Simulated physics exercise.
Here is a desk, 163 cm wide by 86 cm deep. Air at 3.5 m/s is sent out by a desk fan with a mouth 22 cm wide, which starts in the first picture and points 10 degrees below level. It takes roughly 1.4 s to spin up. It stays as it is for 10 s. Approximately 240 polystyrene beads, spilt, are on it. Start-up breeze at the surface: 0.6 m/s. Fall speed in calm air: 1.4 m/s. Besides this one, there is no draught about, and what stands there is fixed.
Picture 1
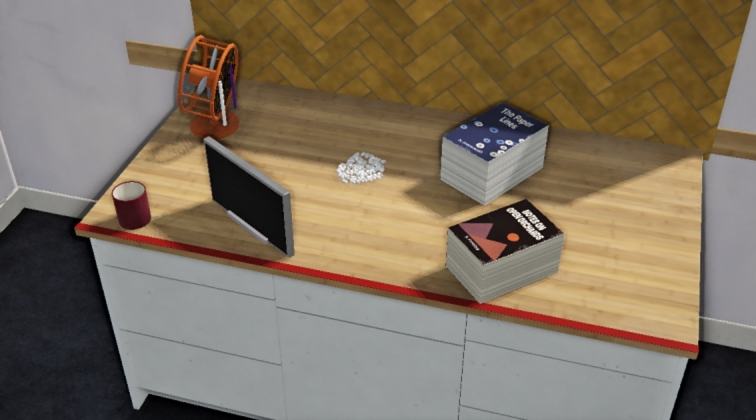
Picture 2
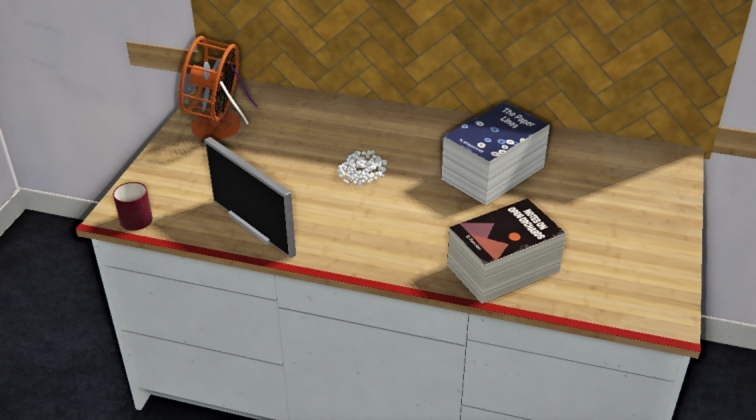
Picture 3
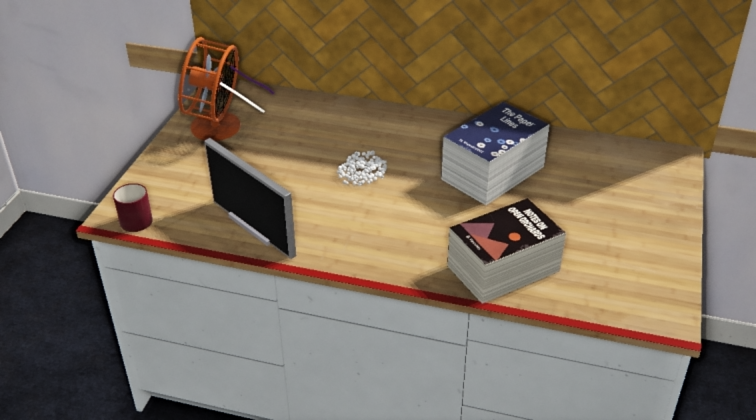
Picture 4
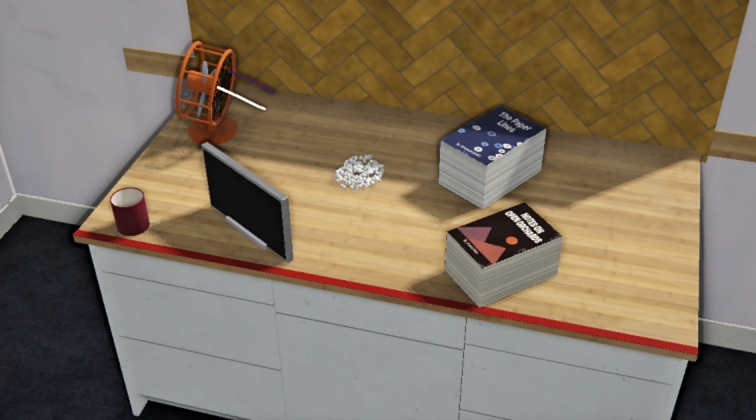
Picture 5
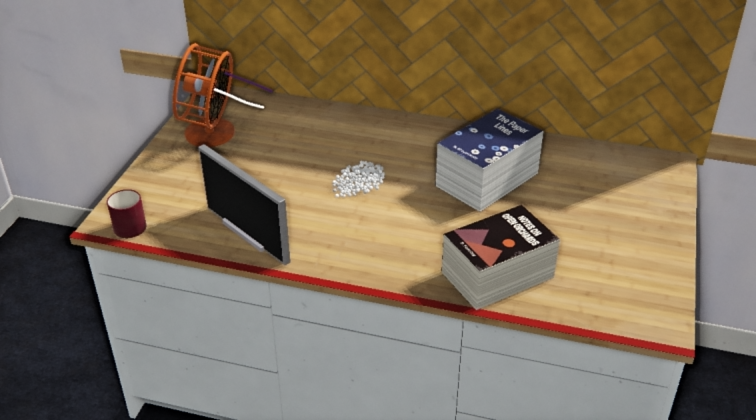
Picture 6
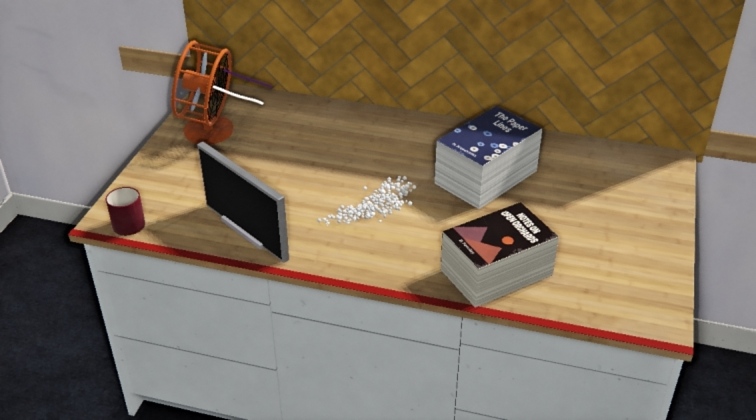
White beads sit still on a wooden desk, then spread out as a fan blows.
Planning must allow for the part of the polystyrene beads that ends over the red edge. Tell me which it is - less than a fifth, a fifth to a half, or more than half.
It is over fifty percent.
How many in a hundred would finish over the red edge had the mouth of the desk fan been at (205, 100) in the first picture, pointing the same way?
40 %.
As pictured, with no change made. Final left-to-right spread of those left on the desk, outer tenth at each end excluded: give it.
Spread, left to right: Approx. 30 cm.
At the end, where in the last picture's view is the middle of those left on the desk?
Centre point: About (362, 278).
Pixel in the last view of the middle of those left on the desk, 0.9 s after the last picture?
Near (388, 250).
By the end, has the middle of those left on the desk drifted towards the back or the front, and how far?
It drifted toward the front side, roughly 40 cm.
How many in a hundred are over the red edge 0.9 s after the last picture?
About 30 %.
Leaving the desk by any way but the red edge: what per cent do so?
About 1 per cent of them.
Then, 0.9 s after the last picture, 69 % are on the move or not yet settled, 34 % are over the red edge; the middle of those still in play is near (388, 250).
Then, 2.1 s after the last picture, 56 % are on the move or not yet settled, 46 % are over the red edge; the middle of those still in play is near (383, 253).
Then, 4.4 s after the last picture, 37 % are on the move or not yet settled, 63 % are over the red edge; the middle of those still in play is near (374, 267).
Then, 8.9 s after the last picture, at the end, 70 % are over the red edge; the middle of those still in play is near (362, 278).
